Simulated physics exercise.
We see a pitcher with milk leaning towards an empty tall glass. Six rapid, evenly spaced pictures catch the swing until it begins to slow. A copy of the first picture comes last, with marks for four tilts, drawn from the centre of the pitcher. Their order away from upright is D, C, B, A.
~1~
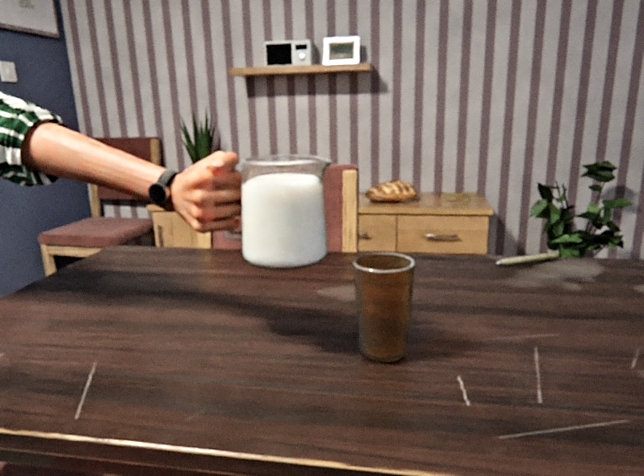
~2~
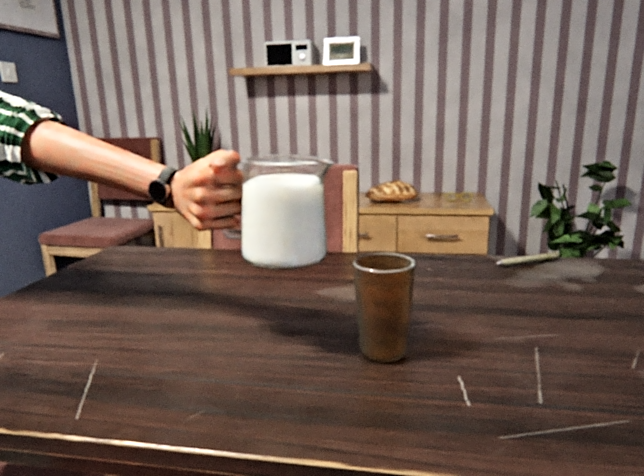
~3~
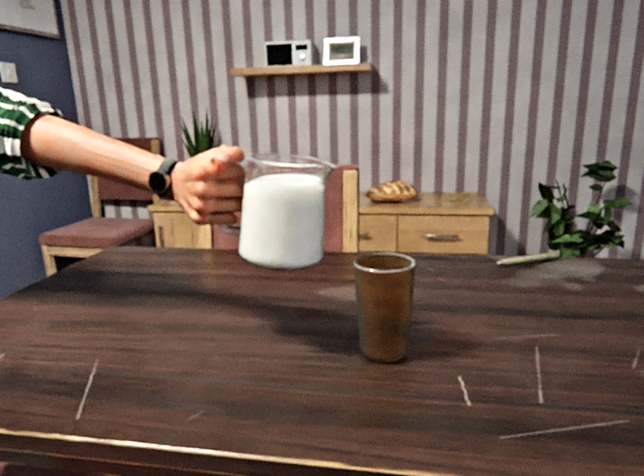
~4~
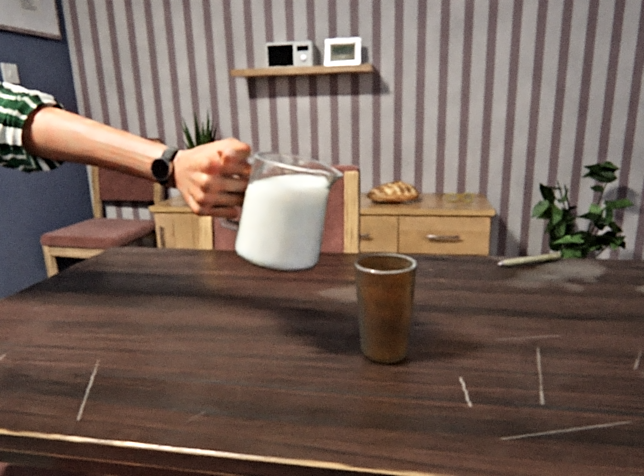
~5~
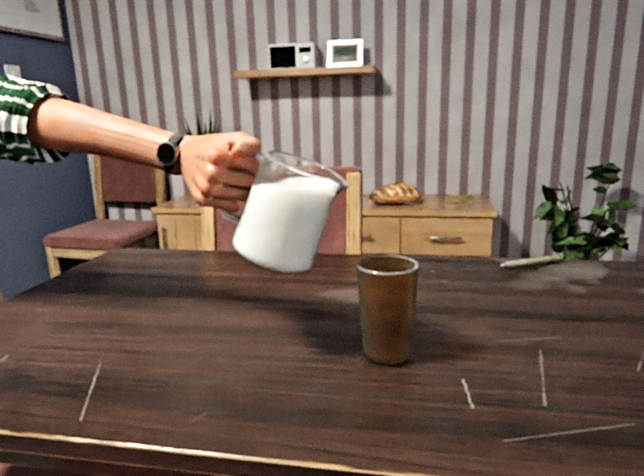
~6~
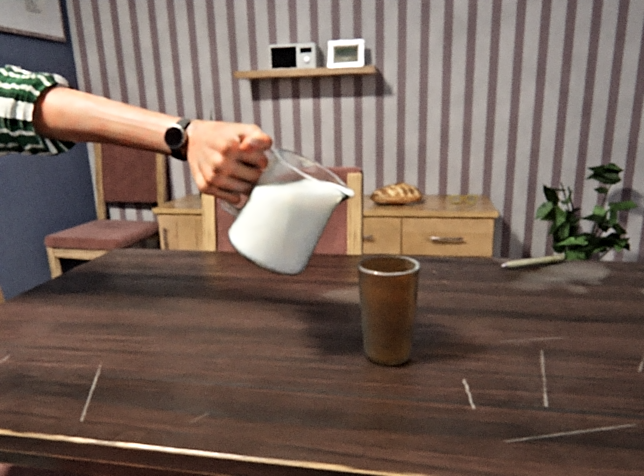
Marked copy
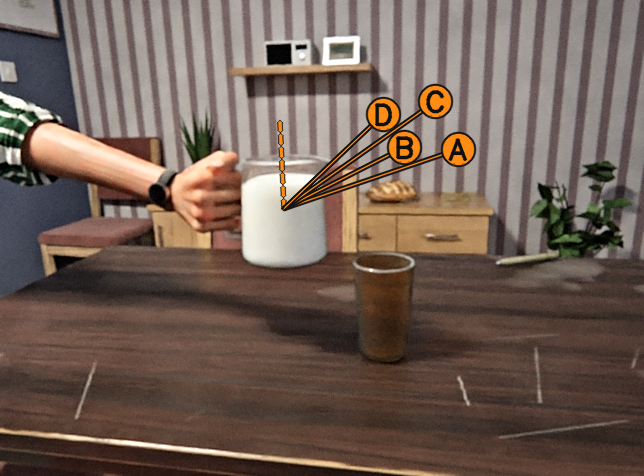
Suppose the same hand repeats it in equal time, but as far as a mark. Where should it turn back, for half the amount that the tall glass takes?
Best: C.
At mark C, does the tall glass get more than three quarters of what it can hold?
No, less.
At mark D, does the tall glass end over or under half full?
Under.
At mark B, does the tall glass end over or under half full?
Over.
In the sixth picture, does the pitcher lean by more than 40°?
No.
In orange, A at (442, 154); B at (389, 154); C at (421, 111); D at (370, 126).
For mark A, the tall glass ends with about 87 % of what it can hold; 8 % of the milk is spilt.
For mark B, the tall glass ends with about 74 % of what it can hold.
For mark C, the tall glass ends with about 50 % of what it can hold.
For mark D, the tall glass ends with about 31 % of what it can hold.
